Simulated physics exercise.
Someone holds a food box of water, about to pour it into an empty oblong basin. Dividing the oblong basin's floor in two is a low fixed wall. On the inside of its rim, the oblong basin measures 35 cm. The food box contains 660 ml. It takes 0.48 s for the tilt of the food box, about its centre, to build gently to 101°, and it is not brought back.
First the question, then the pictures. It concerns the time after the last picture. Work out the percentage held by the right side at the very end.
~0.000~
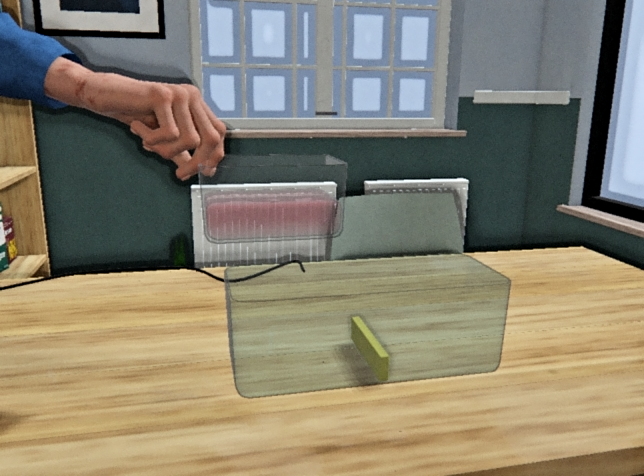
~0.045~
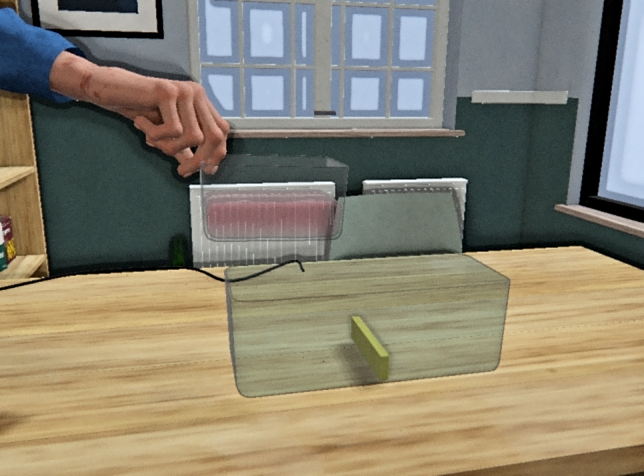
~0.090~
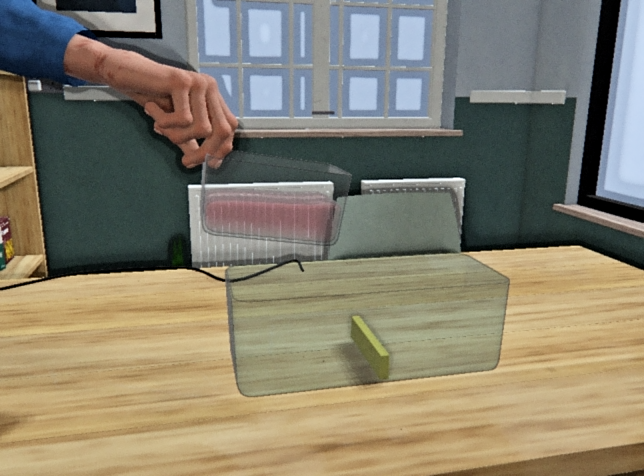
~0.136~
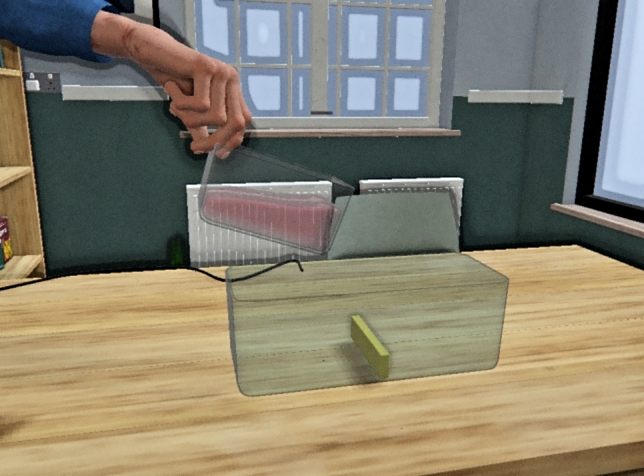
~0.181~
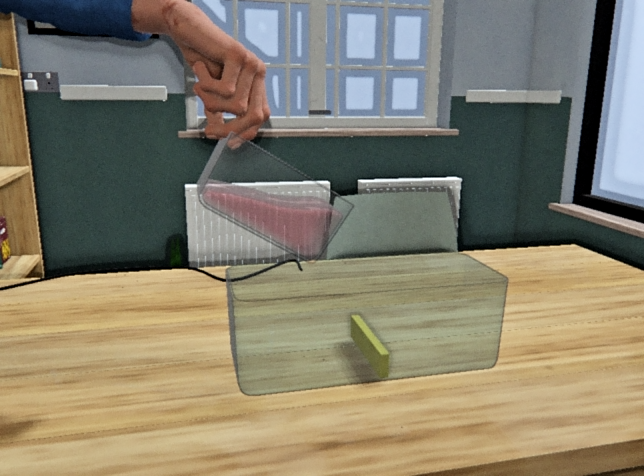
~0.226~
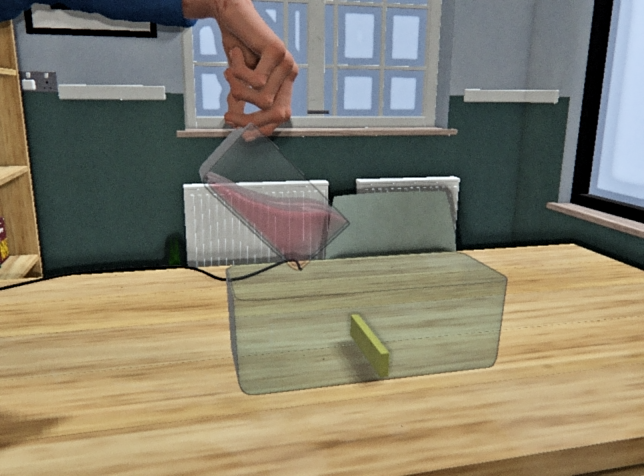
I would put it at 26 per cent.
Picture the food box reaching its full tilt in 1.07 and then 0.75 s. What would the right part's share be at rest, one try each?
Near 40 in a hundred on the first go and near 35 in a hundred on the second.
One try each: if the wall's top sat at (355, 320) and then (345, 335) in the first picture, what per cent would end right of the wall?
One try each: Around 35 percent and then around 55 percent.
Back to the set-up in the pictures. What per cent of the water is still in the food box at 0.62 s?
Around 6 percent of it.
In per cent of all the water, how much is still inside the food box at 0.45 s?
22 %.
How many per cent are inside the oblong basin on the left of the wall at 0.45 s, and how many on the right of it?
Left: Around 50. Right: Around 6.
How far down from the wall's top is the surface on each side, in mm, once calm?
Left about 12 mm, right about 26 mm.
Then, 0.45 s in, the tilt is 100° and 21 per cent is still to pour, 50 is left of the wall and 6 right of it.
Then, 0.62 s in, the tilt is 101° and 6 per cent is still to pour, 70 is left of the wall and 19 right of it.
Then, 0.79 s in, the tilt is 101° and 1 per cent is still to pour, 68 is left of the wall and 25 right of it.
Then, 0.98 s in, the tilt is 101° and 0 per cent is still to pour, 71 is left of the wall and 26 right of it.
Finally, 71 per cent lies left of the wall, 26 right of it and 3 outside.
